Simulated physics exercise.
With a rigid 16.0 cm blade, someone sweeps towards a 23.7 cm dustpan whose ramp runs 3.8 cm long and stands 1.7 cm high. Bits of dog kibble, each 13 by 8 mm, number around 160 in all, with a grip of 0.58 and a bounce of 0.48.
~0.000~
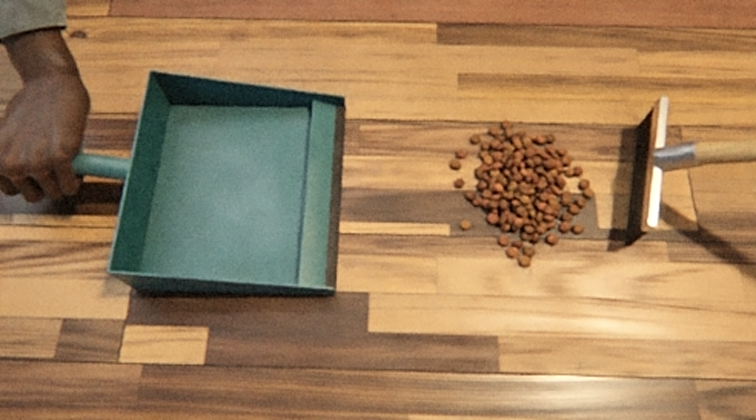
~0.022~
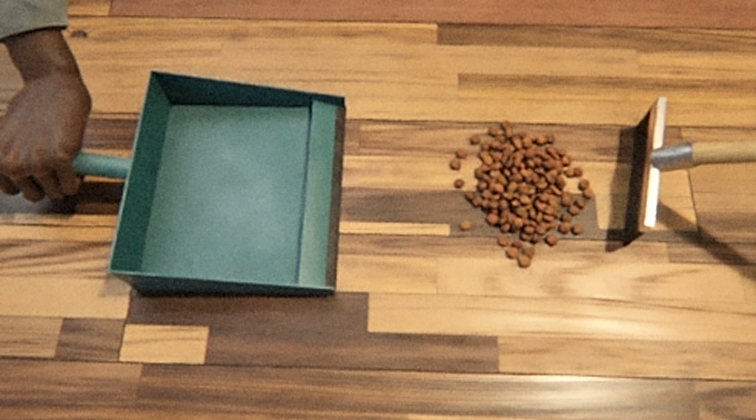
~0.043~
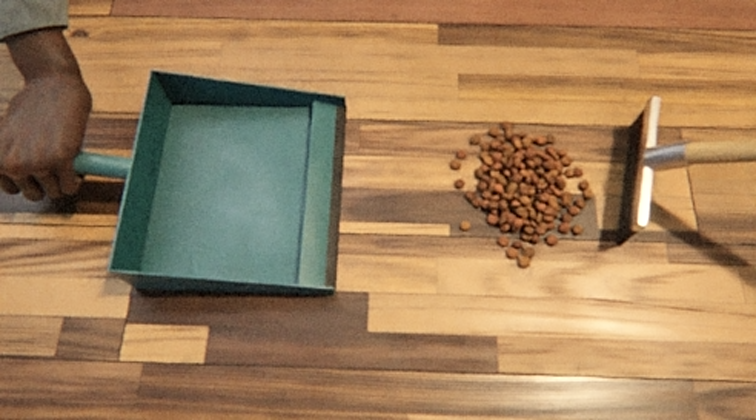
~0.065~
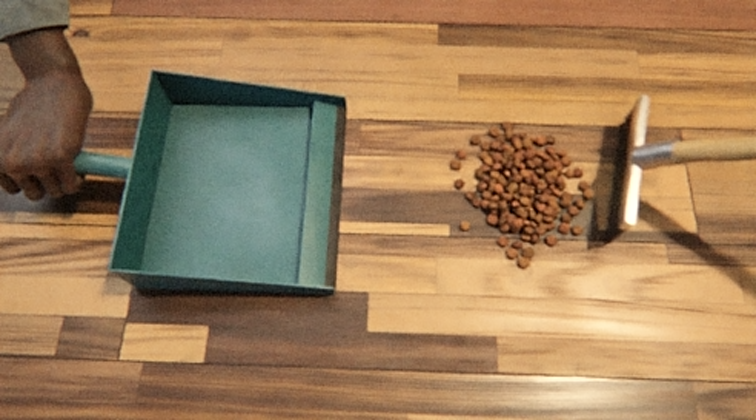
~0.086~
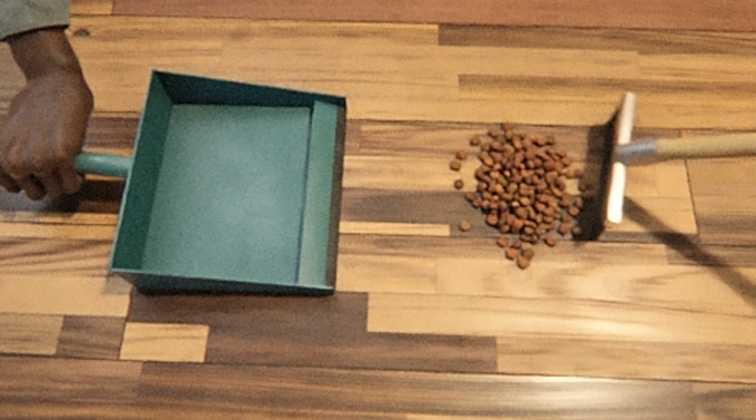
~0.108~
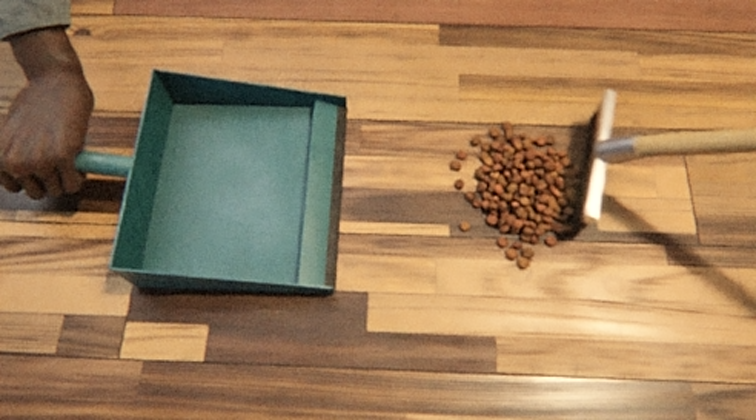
On a floor of mixed light and dark wooden boards, seen from above by a camera that stays still, a hand at the left holds the handle of a green dustpan. A loose pile of small reddish-brown kibble lies right of the pan, and farther right stands a flat, pale-edged blade on a wooden handle. The blade slides left, slowly then faster, and meets the pile's right edge, nudging a few pieces while the hand and pan stay put.
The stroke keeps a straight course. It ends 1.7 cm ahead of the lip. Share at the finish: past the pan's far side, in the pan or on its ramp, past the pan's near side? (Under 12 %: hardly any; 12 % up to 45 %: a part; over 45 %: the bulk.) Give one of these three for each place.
As I see it, past the pan's far side: A middle share; in the pan or on its ramp: A middle share; past the pan's near side: Not many.
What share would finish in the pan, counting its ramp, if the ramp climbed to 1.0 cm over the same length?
Then around 40 percent, ramp counted.
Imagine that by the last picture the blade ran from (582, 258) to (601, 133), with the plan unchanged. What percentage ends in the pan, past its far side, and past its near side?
The pan gets 20, the far side 0 and the near side 5.
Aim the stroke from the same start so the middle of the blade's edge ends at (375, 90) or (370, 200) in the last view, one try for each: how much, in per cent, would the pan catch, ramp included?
Close to 20 and 35 percent, in that order.
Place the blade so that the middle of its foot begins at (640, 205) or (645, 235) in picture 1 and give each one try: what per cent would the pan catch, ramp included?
Roughly 40 % and 35 %.
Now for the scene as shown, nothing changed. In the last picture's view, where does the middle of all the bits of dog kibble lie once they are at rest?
Near (346, 146).
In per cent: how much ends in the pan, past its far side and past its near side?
In per cent - far side 20, pan 35, near side 0.
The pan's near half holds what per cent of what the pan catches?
Roughly 10 percent.
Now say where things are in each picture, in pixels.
The first frame shows blade from (648, 226) to (660, 105), moved 0.0 cm, 0 of the pieces shifted so far; middle of the pieces at (524, 186); pan at (230, 192).
The second frame shows blade from (645, 227) to (657, 106), moved 0.3 cm, 0 of the pieces shifted so far; middle of the pieces at (524, 187).
The third frame shows blade from (638, 226) to (651, 105), moved 1.0 cm, 0 of the pieces shifted so far; middle of the pieces at (524, 187).
The fourth frame shows blade from (626, 224) to (640, 104), moved 2.2 cm, 0 of the pieces shifted so far; middle of the pieces at (524, 187).
The fifth frame shows blade from (610, 221) to (626, 102), moved 3.8 cm, 0 of the pieces shifted so far; middle of the pieces at (524, 188).
The sixth frame shows blade from (589, 218) to (607, 99), moved 6.0 cm, 7 of the pieces shifted so far; middle of the pieces at (524, 188); pan at (232, 191). The blade's pace is about 1.03 m/s, heading 11 degrees away from the viewer's side.
After 0.24 s, middle of the blade 15 cm from the lip; 0 % over the lip, far side 5 %, near side 0 %.
After 0.33 s, middle of the blade 6 cm from the lip; 0 % over the lip, far side 15 %, near side 0 %.
Then, at 0.55 s, middle of the blade 4 cm from the lip; 35 % over the lip, far side 20 %, near side 0 %.
By 1.1 s all is still; far side 20 %, pan 35 %, near side 0 %, in front of the lip or behind the blade 50 %.
